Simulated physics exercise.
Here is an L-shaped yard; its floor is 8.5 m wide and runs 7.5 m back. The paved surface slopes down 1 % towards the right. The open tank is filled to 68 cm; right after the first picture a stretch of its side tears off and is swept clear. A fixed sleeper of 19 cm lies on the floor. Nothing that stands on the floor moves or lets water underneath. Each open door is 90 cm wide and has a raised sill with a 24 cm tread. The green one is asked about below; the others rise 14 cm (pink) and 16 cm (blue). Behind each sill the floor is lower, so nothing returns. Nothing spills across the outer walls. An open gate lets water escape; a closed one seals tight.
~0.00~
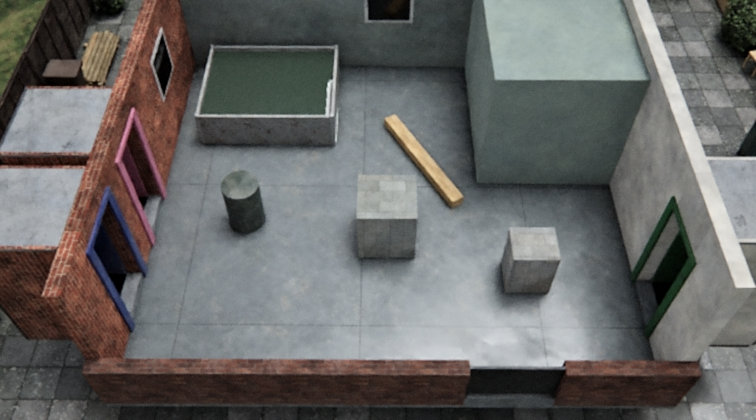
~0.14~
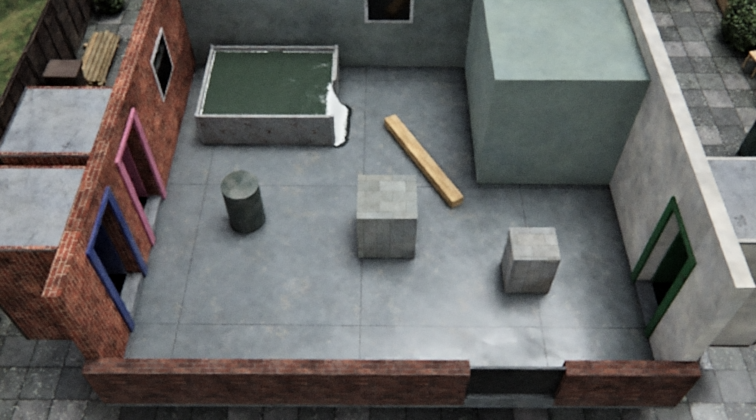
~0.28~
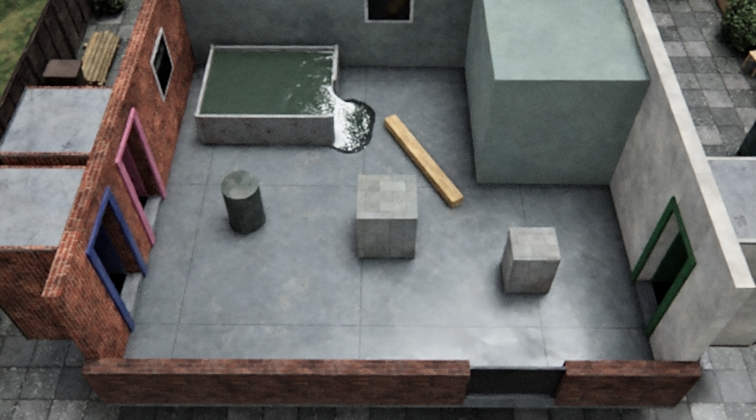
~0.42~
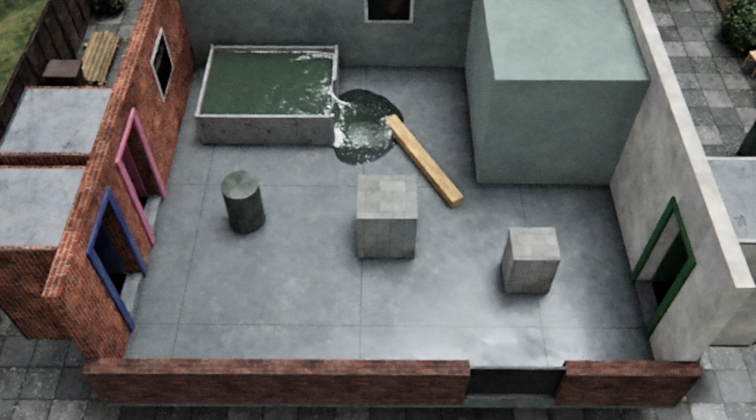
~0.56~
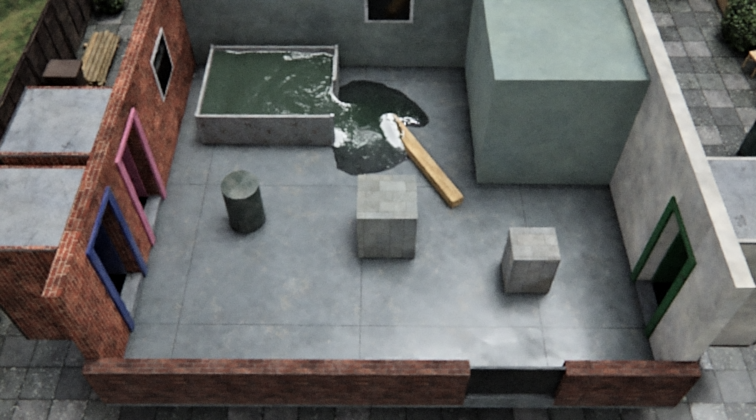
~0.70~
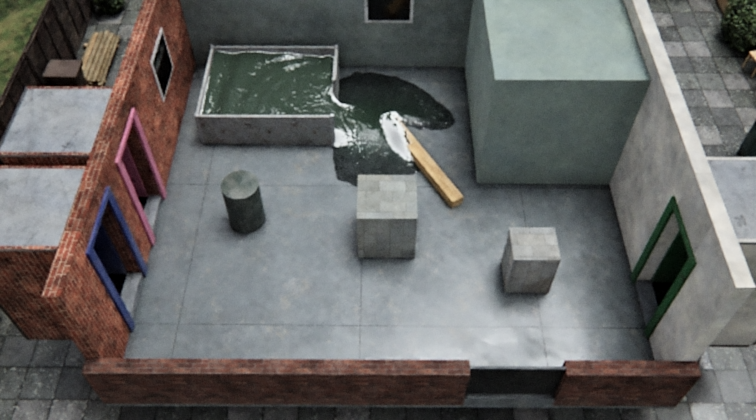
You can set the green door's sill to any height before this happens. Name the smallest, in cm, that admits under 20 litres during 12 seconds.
Close to 10.5 cm is just enough.
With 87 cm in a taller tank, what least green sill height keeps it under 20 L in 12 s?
About 13.5 cm.
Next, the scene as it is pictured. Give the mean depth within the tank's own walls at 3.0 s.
Roughly 35 cm on average.
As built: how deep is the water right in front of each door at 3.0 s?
In cm: Pink 0, blue 0, green 0.
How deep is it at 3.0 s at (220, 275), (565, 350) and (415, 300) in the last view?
In that order: 0, 1 and 2 cm.
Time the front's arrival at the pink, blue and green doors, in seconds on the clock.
Arrival: Pink 7.0 s, blue 9.5 s, green 3.8 s.
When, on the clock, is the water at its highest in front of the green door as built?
At about 5.5 s.
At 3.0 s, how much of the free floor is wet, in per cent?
Near 40 per cent is wet.
After 1.4 s water covers 20 % of the floor, deepest (41 cm) near (340, 127); it has not reached the green door.
After 3.0 s water covers 40 % of the floor, deepest (32 cm) near (413, 211); it has not reached the green door.
After 12.0 s water covers 100 % of the floor, deepest (14 cm) near (612, 236); 10 cm at the green door, 8 litres in over its 12 cm sill.
At the green door as built, the water arrived by 3.9 s and peaked near 15 cm at 5.6 s.
Run again over the same 12 s with other heights there, 49 litres in over 8.5 cm, 11 litres over 11.5 cm. The limit of 20 litres is kept from about 10.5 cm up.
